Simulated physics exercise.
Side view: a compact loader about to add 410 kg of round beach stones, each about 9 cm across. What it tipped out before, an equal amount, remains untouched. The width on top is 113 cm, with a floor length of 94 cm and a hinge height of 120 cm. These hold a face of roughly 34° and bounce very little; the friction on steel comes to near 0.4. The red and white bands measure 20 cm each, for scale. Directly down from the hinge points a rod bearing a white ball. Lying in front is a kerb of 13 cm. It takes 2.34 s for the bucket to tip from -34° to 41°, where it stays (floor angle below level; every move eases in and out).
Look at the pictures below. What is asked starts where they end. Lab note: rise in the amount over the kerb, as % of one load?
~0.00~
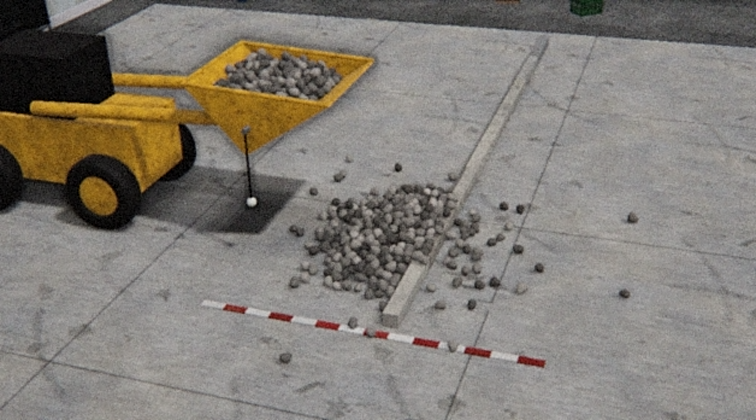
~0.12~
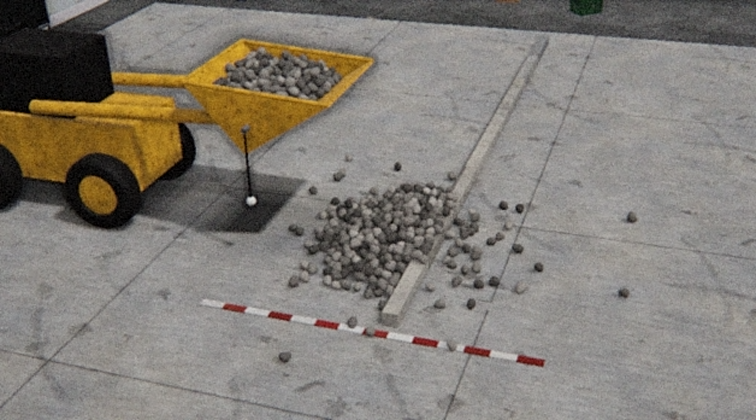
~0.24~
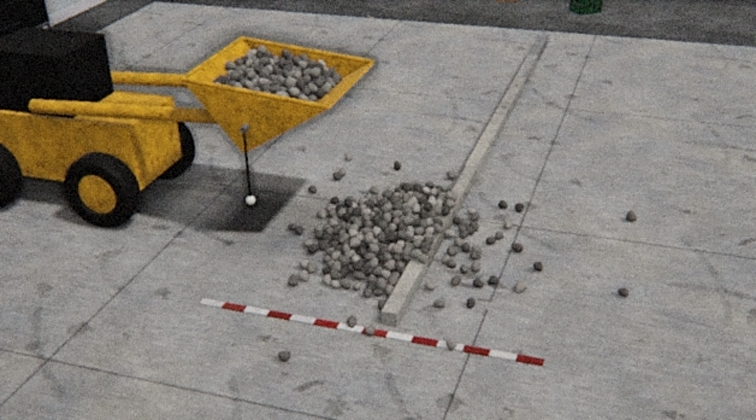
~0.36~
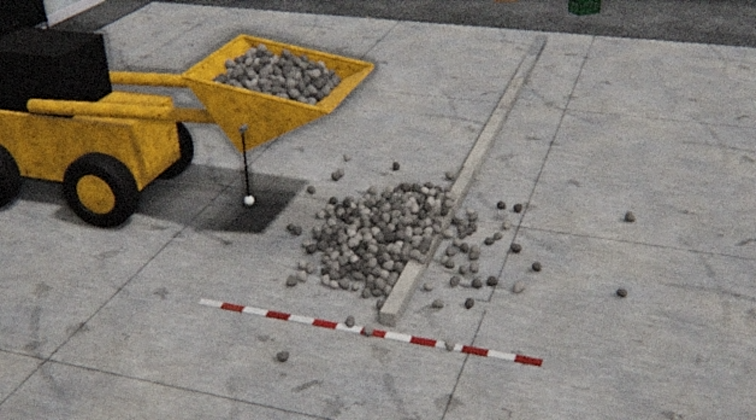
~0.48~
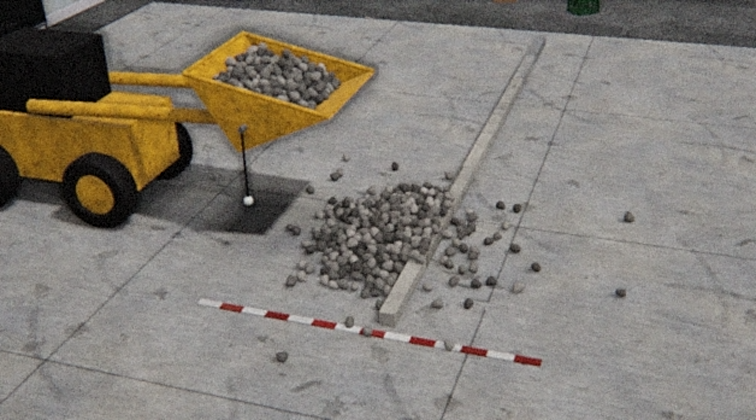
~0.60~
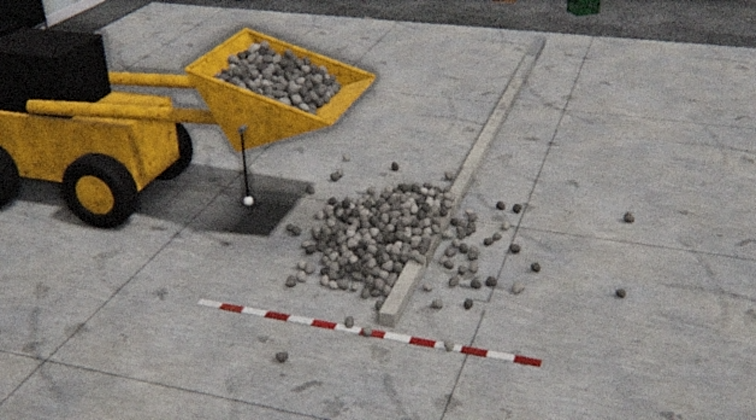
Approximately 2 %.
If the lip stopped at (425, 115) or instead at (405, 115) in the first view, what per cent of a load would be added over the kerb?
The first would add around 95 per cent, the second around 75 per cent.
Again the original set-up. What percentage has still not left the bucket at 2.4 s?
About 5 per cent.
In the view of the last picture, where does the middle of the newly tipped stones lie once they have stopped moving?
Roughly at (362, 219) in the last picture.
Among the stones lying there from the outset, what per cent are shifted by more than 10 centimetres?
Close to 15 per cent.
After 1.8 s the floor is at 29°; in per cent of one load, 83 in the bucket, 110 on this side of the kerb, 8 over the kerb; the foremost stones are at (542, 252).
After 2.4 s the floor is at 41°; in per cent of one load, 4 in the bucket, 188 on this side of the kerb, 9 over the kerb; the foremost stones are at (542, 252).
After 2.8 s the floor is at 41°; in per cent of one load, 0 in the bucket, 191 on this side of the kerb, 9 over the kerb; the foremost stones are at (542, 256).
After 5.6 s the floor is at 41°; in per cent of one load, 0 in the bucket, 191 on this side of the kerb, 9 over the kerb; the foremost stones are at (543, 259). Net gain over the kerb, 2.
